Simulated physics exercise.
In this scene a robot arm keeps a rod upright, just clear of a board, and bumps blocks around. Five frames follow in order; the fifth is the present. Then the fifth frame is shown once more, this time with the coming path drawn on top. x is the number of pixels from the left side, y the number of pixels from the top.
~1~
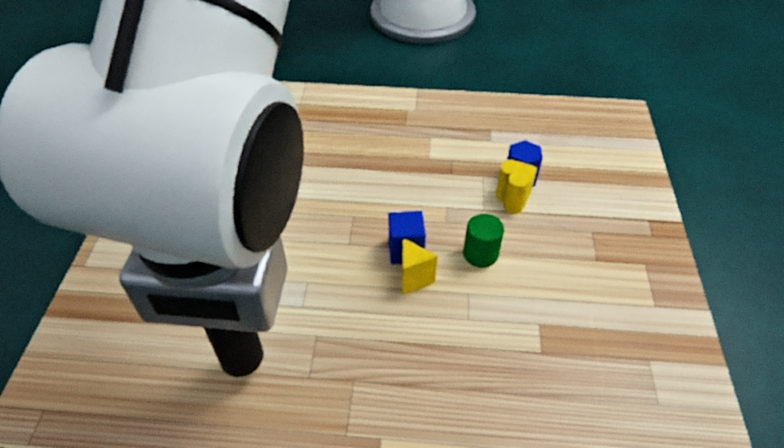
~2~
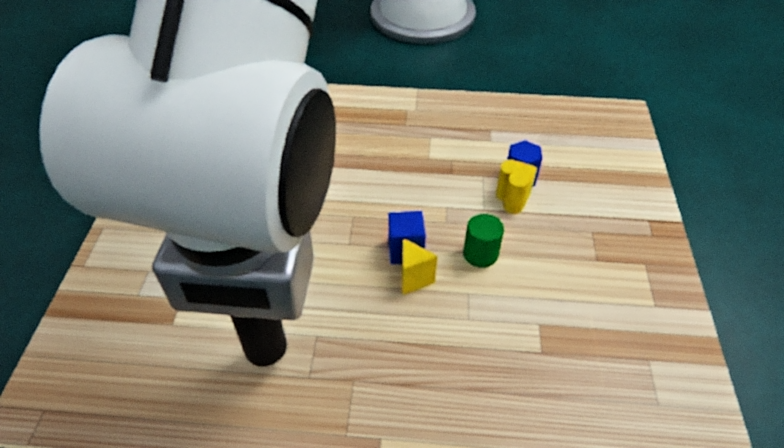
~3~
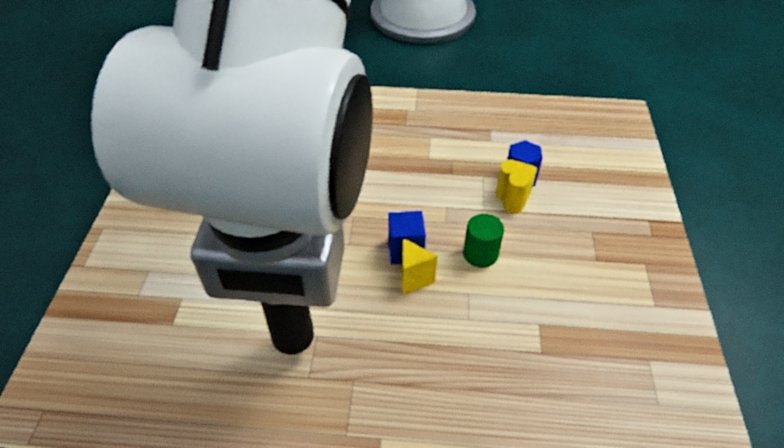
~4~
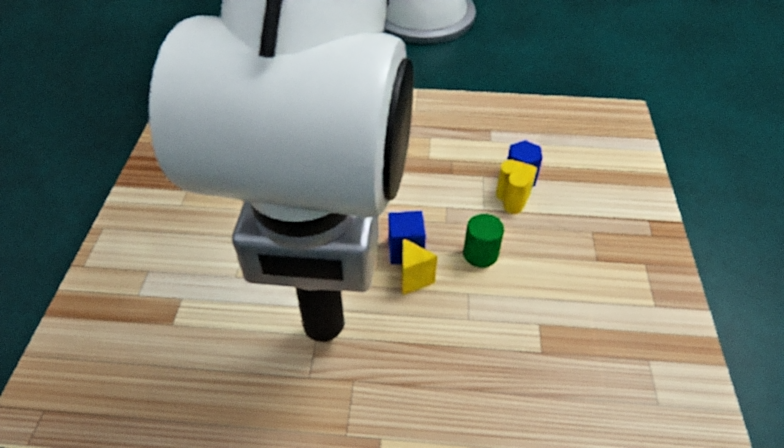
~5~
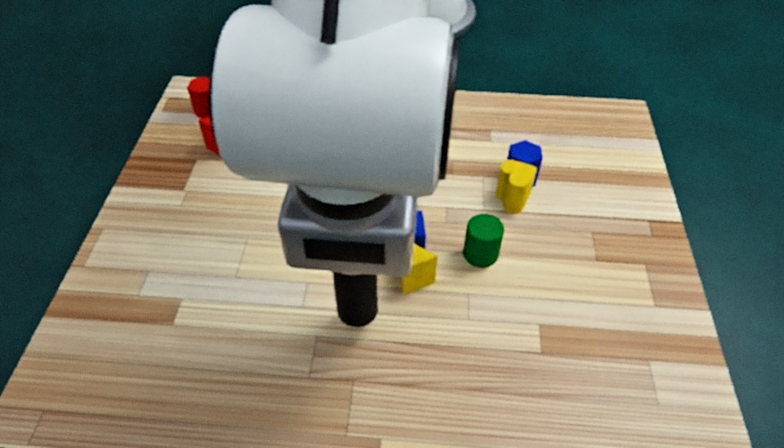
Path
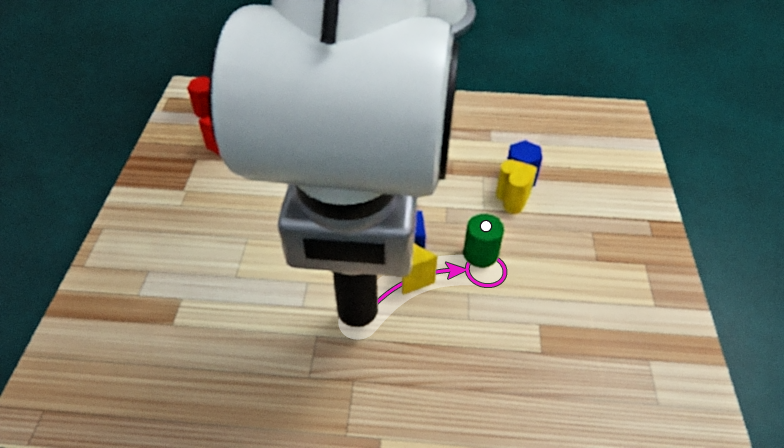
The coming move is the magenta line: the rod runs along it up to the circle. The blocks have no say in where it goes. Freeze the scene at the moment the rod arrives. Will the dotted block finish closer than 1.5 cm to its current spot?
No, I don't think so.
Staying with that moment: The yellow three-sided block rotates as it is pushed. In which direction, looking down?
It spins anti-clockwise.
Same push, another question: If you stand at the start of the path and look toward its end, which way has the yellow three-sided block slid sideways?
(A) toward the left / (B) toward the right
The answer is A.
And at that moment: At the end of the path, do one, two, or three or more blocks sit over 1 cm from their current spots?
I'd put the number at two.
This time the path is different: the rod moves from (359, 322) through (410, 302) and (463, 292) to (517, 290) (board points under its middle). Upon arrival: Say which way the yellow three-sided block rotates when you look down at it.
That block twists counter-clockwise.
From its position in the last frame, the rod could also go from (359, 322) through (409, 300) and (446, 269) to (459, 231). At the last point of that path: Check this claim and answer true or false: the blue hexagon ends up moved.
The claim does not hold.
The line goes from (359, 322) over (393, 289) and (437, 272) to (486, 270); the dot is on the green cylinder.
What follows on the original path. One third of the way, rod at (394, 277); yellow three-sided block at (422, 251), turned 25° anticlockwise.
Two thirds of the way, rod at (439, 260); yellow three-sided block at (462, 227), turned 60° anticlockwise; green cylinder at (493, 223).
At the end, rod at (489, 258); blue four-sided block unmoved; yellow three-sided block at (468, 217), turned 85° anticlockwise; green cylinder at (504, 217).
